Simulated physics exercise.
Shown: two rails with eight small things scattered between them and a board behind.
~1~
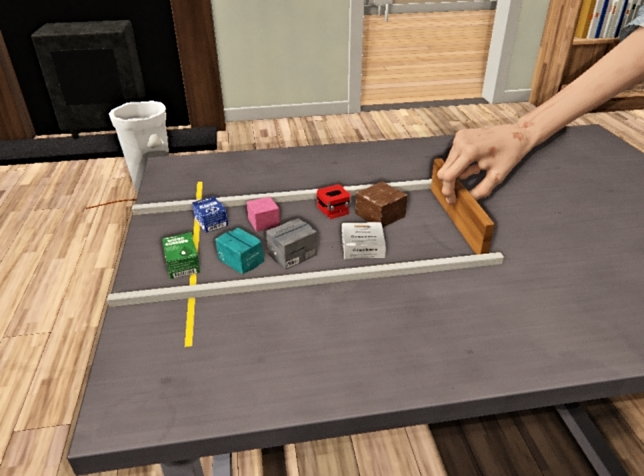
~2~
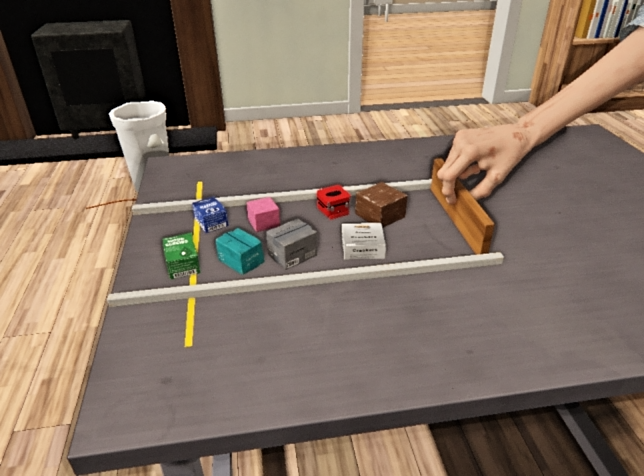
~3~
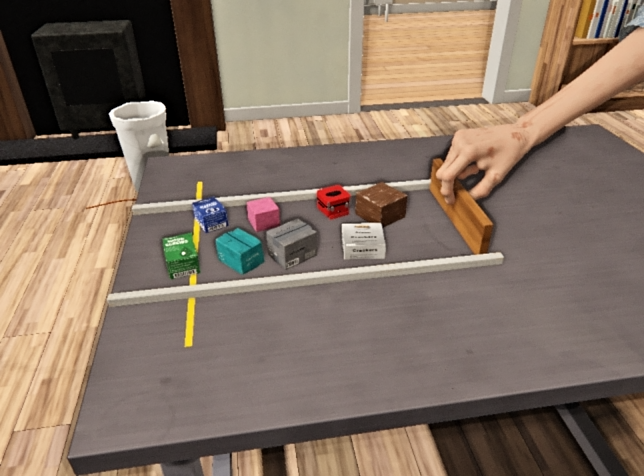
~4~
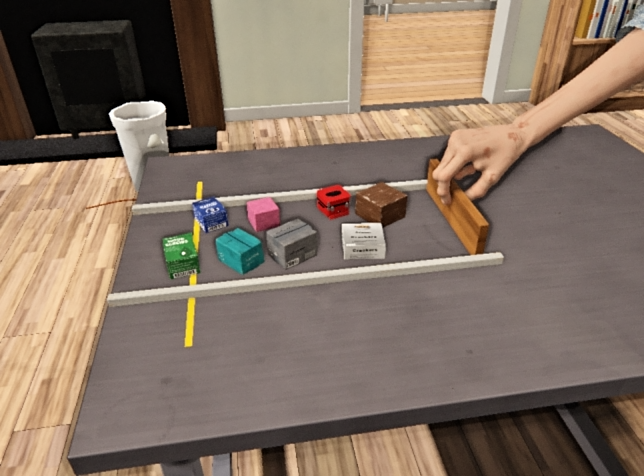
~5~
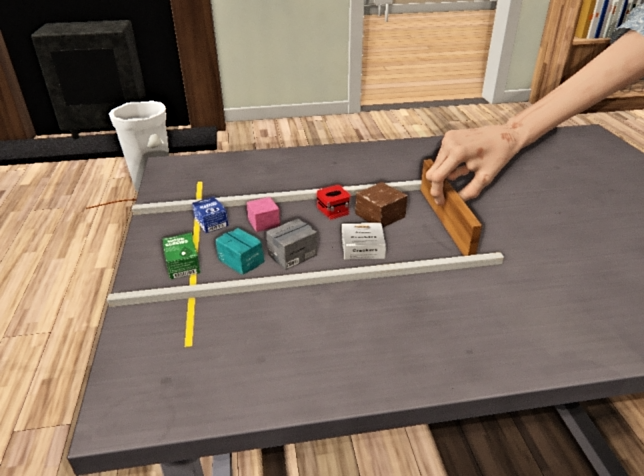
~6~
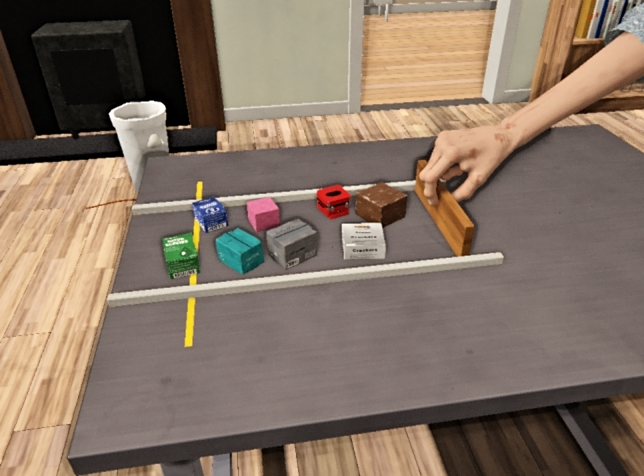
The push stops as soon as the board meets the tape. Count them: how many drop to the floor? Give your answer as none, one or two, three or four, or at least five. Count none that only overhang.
The count is three or four.
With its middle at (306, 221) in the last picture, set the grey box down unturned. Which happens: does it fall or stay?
It is still up.
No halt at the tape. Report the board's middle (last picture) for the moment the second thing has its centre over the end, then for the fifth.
(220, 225) and (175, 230).
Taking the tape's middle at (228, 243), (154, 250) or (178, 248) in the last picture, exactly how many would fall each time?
Down on the floor: 1, 6 and 4.
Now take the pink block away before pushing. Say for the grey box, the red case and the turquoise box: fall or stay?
Well, the grey box is still there, the red case is still there, and the turquoise box winds up down.
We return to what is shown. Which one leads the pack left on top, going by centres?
The grey box is foremost.
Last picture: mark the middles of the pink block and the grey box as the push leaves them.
First object about (142, 234); second object about (128, 254).
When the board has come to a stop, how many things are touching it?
2 of them.
A little later, none off yet; green box at rest near (181, 256); blue box at rest near (210, 214); turquoise box at rest near (237, 251).
When it is over, the number that fall off is three or four; down, turquoise box, blue box and green box.
